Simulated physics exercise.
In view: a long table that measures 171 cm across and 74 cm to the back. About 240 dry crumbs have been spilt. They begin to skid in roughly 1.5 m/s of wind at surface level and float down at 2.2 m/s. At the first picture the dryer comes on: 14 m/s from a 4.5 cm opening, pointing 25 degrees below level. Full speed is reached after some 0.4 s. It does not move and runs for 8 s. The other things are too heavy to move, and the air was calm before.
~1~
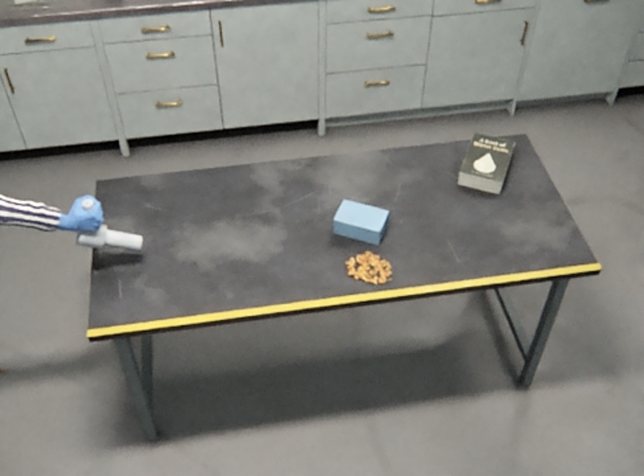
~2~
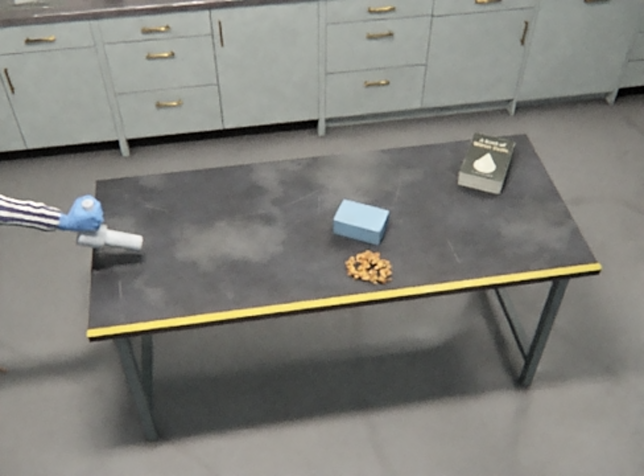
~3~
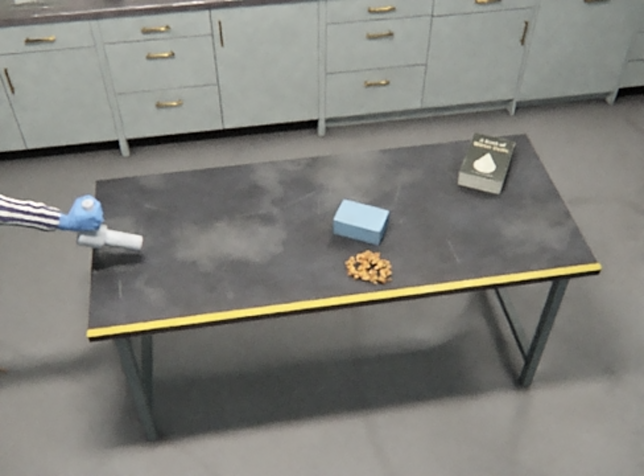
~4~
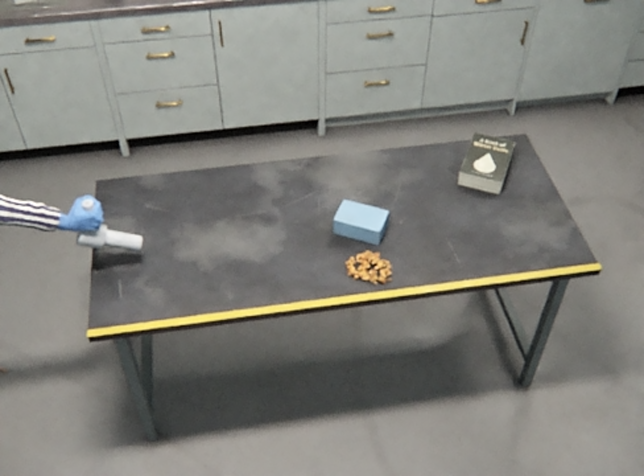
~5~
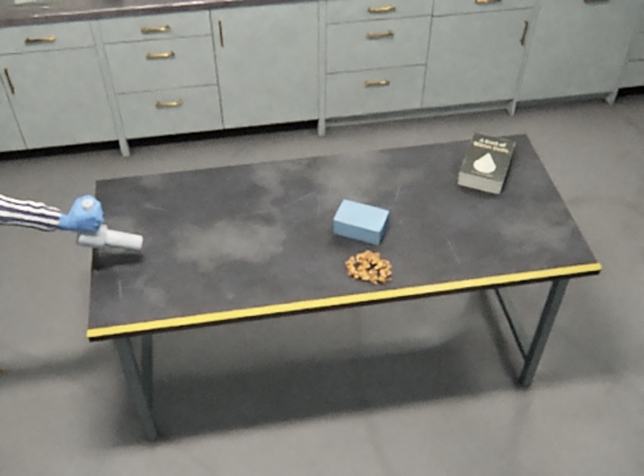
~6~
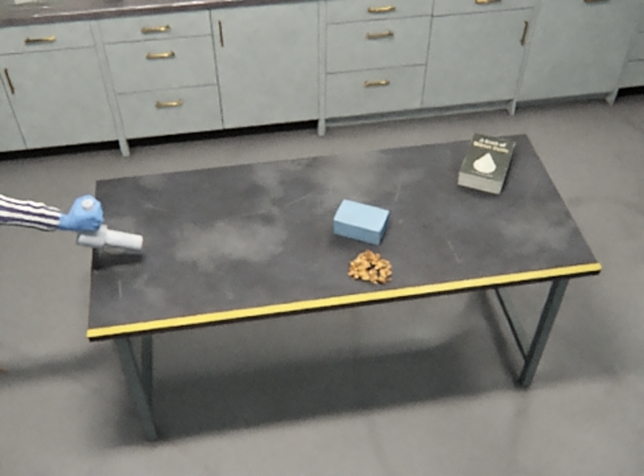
A gloved hand holding a pale nozzle stays still at left while brown crumbs rest unmoving beside a blue block.
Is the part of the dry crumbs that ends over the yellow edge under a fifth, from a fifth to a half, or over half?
Of the dry crumbs, more than half end over the yellow edge.
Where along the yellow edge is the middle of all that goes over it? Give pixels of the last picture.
At about (492, 284).
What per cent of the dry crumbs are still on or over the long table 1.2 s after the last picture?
Some 0 per cent.
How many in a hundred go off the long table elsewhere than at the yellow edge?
Near 20 %.
Then, 1.2 s after the last picture, 81 % are over the yellow edge; 100 % have settled or left.
Then, 2.2 s after the last picture, 81 % are over the yellow edge; 100 % have settled or left.
Then, 4.0 s after the last picture, 81 % are over the yellow edge; 100 % have settled or left.
Then, 7.6 s after the last picture, at the end, 81 % are over the yellow edge.
